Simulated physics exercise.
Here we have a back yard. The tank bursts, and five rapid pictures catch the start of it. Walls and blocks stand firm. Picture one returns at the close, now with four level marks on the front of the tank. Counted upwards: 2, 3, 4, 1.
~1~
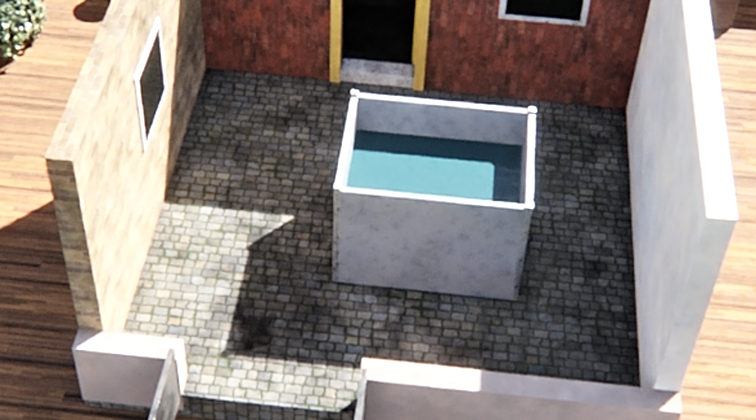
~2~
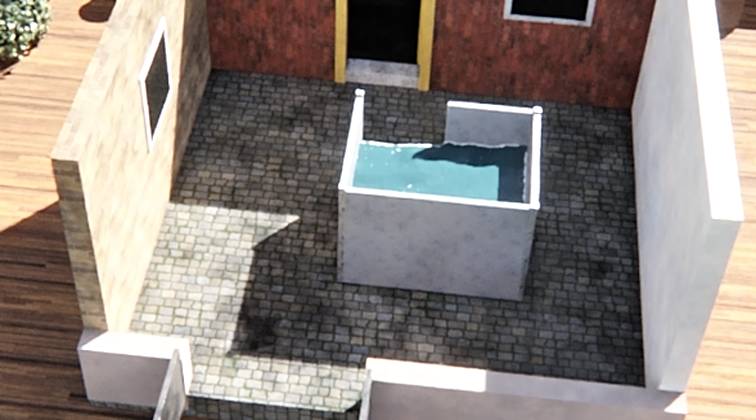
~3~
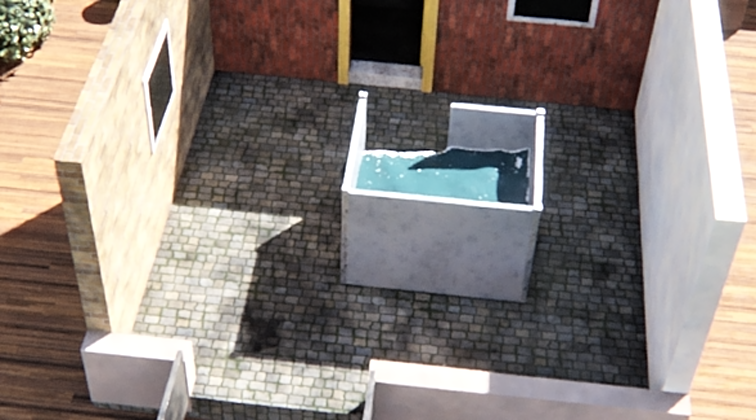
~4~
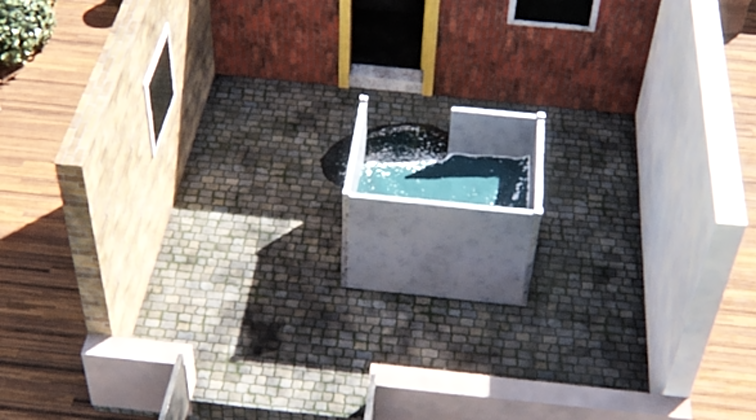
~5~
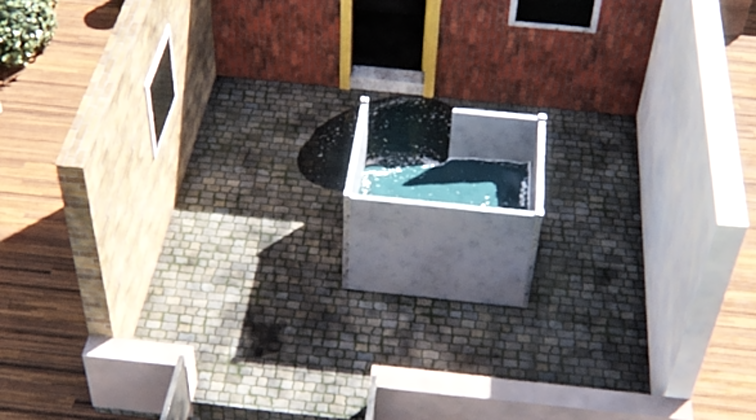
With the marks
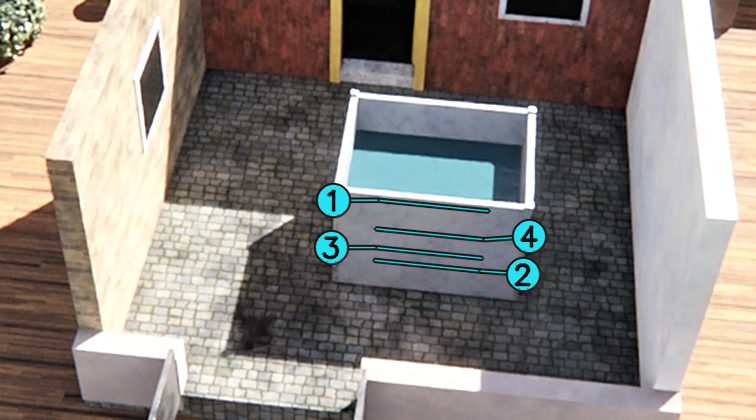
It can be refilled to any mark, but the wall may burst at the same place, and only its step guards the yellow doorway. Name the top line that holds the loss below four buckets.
I would pick level 2.
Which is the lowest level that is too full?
3 it is.
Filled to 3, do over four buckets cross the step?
Yes.
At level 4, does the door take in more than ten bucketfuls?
Yes, it does.
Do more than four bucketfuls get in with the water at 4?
Yes.
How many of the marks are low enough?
One.
On the marked copy, 1 at (432, 205); 2 at (427, 265); 3 at (428, 252); 4 at (430, 234); from the bottom up 2, 3, 4, 1.
With 1, dozens of bucketfuls pour in.
With 2, a bucket or two gets in.
With 3, about 10 bucketfuls get in.
With 4, dozens of bucketfuls pour in.
